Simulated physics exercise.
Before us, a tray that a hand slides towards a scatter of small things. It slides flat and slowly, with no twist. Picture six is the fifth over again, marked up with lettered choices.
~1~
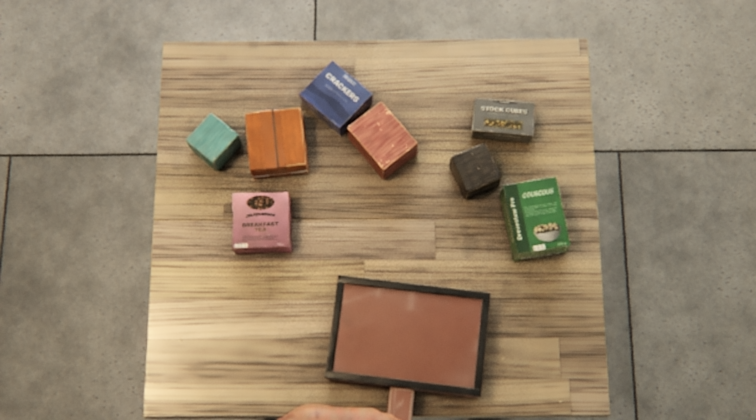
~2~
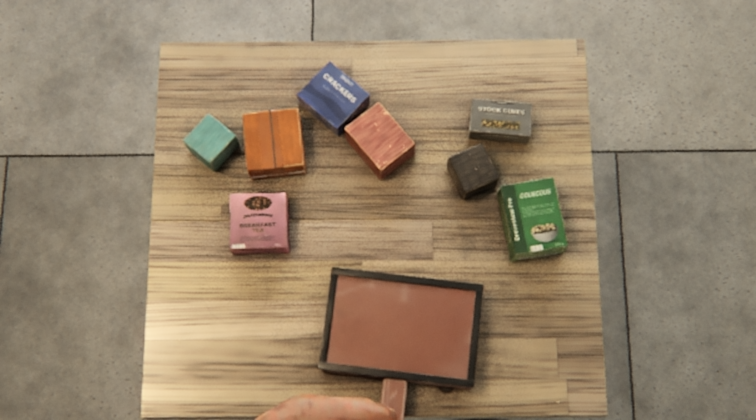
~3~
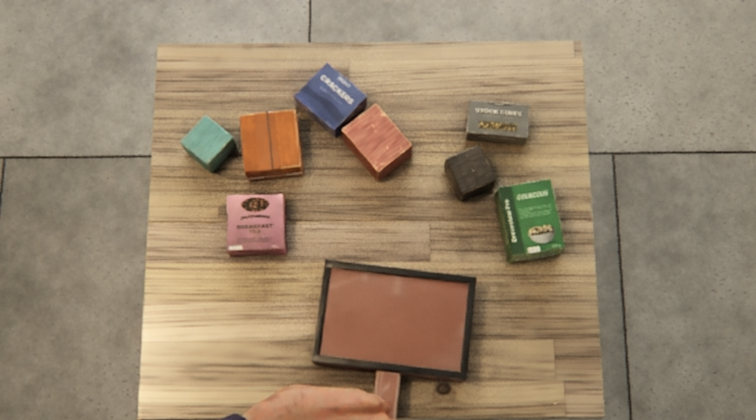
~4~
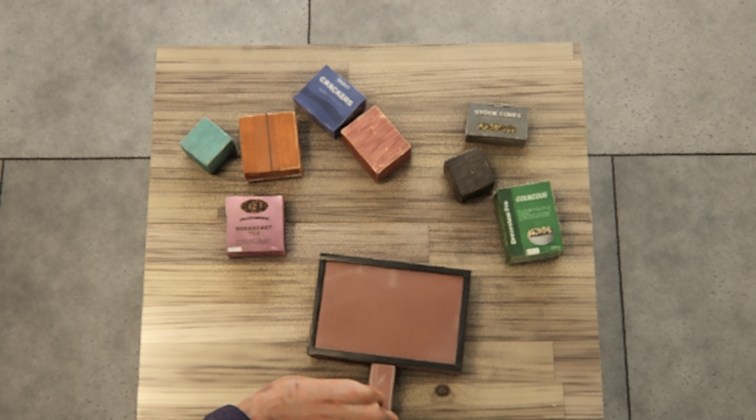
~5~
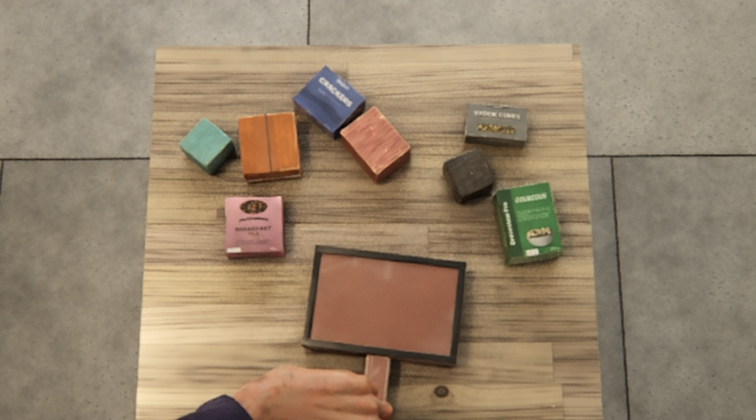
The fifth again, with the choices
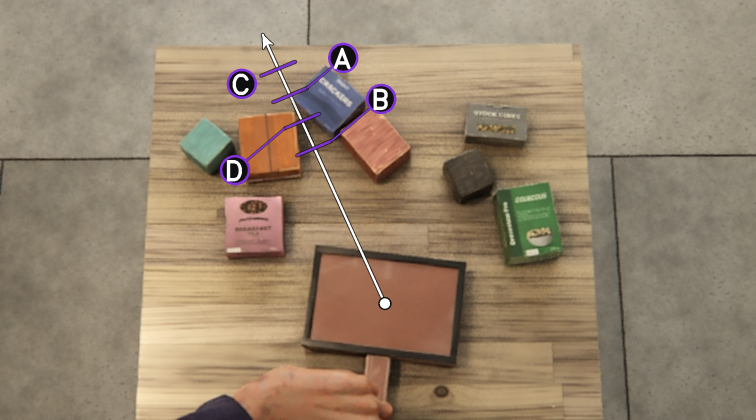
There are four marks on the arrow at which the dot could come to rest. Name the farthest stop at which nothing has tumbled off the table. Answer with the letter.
It should halt at D.
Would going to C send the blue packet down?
By then, yes.
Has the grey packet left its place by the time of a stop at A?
No.
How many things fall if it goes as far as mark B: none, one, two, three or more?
By then, none.
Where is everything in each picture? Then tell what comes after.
The first picture shows blue packet (337, 98); tray (408, 335); black block (475, 171).
The second picture shows tray (401, 327); orange box (275, 144).
The third picture shows tray (395, 319); grey packet (497, 123).
The fourth picture shows tray (389, 312); pink packet (256, 227).
The fifth picture shows tray (385, 304); black block (468, 176); red block (376, 145); orange box (270, 147).
On the marked copy, A at (291, 95); B at (314, 148); C at (279, 69); D at (302, 122); the arrow from (385, 304) to (263, 35); the white dot at (385, 304).
Following D. Soon after the start, tray (354, 239); pink packet (251, 225); turquoise block (207, 146).
Later, tray (325, 173); blue packet (320, 84); orange box (243, 94).
In the end, tray (303, 126); orange box (215, 55); blue packet (311, 57); nothing has fallen.
As for the rest, A drops the red block, orange box and blue packet; B is safe but short; C drops the red block, orange box and blue packet.
